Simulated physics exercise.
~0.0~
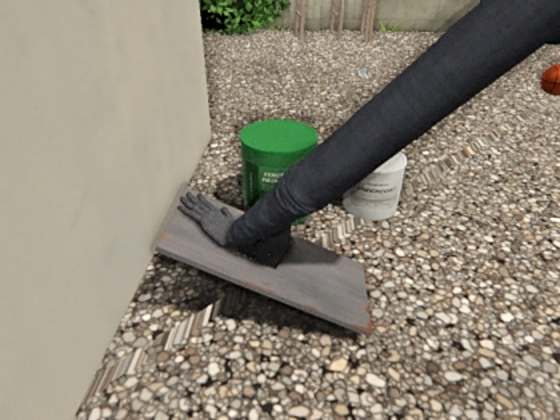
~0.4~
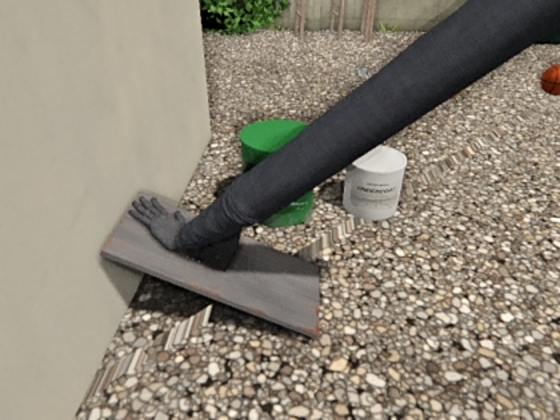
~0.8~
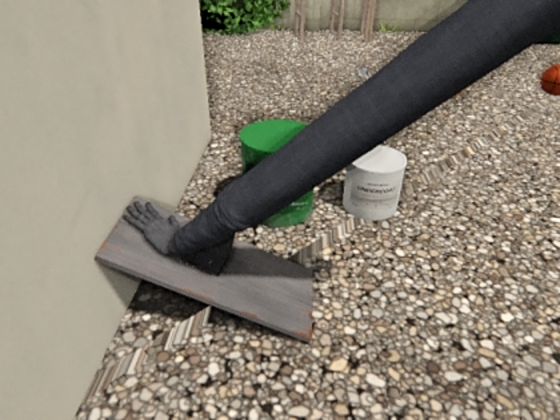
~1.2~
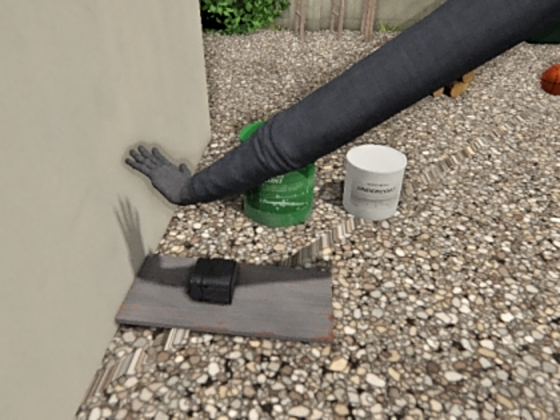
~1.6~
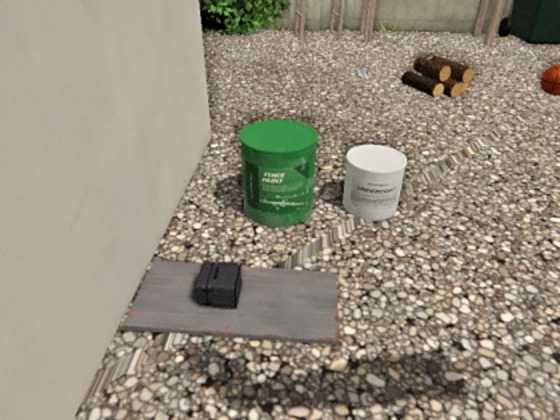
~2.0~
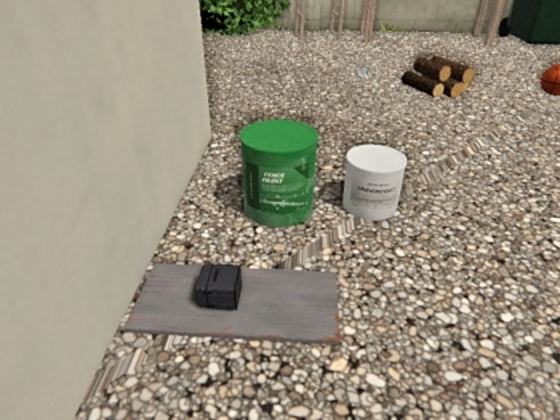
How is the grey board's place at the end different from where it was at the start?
At the end the grey board is a little further left and lower down in view, lying on the pebbles in front of the pails.
A grey board with a black block on it was moved left and tilted against a bare wall by a dark-sleeved arm, but when the hand let go, the board slid down and ended up lying on the pebbles near two unmoved pails.
